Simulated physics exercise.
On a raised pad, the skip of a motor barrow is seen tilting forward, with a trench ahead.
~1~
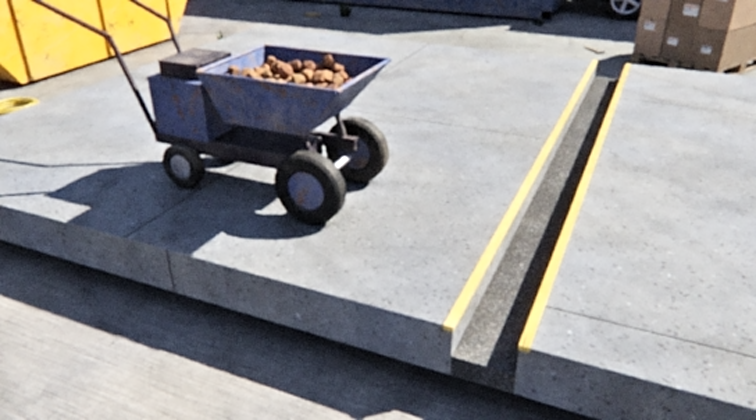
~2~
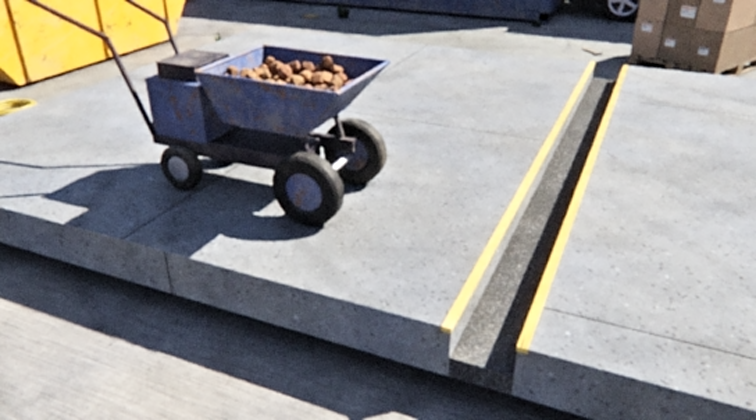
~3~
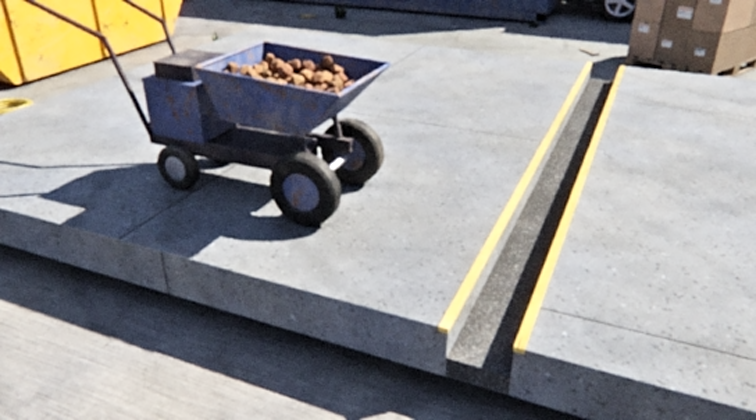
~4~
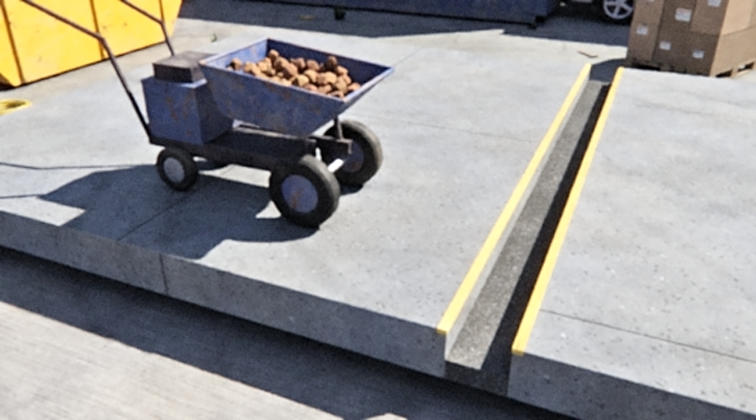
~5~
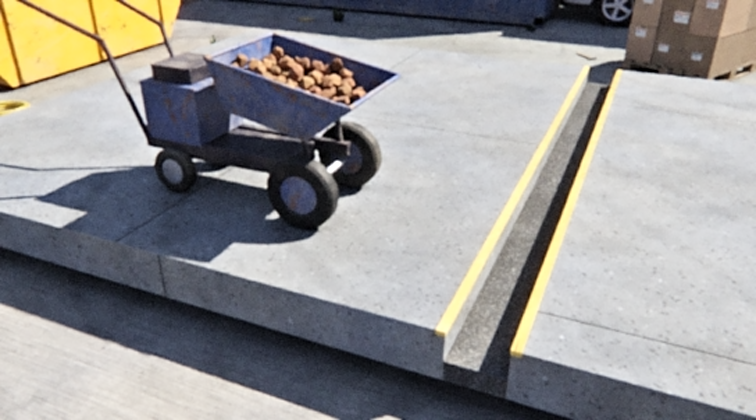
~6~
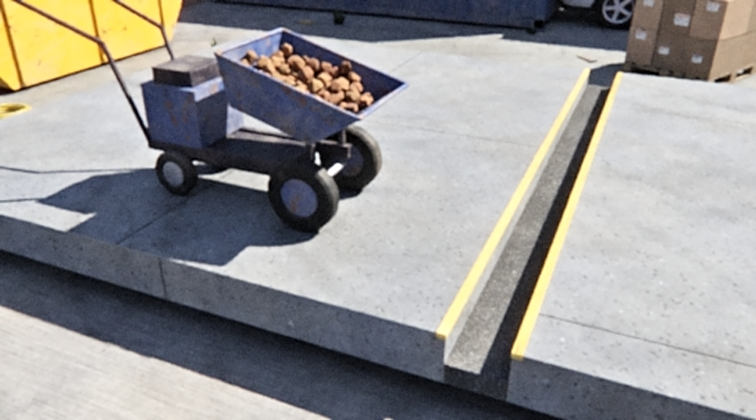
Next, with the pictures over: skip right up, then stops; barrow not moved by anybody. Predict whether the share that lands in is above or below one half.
Minority in.
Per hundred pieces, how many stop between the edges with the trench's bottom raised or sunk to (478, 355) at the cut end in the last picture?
I'd put it at some 20 in a hundred.
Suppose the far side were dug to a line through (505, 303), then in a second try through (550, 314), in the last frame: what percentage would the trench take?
20 %, then 20 %.
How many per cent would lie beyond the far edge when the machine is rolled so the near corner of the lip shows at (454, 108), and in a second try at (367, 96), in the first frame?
In order: About 60 % and 0 %.
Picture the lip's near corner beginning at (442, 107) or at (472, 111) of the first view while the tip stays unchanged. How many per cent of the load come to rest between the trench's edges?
It works out to 50 per cent in the first case and 0 per cent in the second.
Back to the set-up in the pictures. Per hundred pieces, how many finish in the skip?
About 25 %.
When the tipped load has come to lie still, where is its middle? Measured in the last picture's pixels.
I'd say the middle ends up at about (467, 229).
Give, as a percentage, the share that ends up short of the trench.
It works out to roughly 55 percent.
Just after the last frame, skip tipped steeply; every one in the skip.
A moment on, skip tipped right over; the larger part in the skip; roughly a quarter short of the trench; just a few falling.
Further on, skip tipped right over; roughly a quarter in the skip; roughly half short of the trench; roughly a quarter in or heaped over the trench.
When it is over, skip tipped right over; roughly a quarter in the skip; roughly half short of the trench; roughly a quarter in or heaped over the trench; not one beyond it.
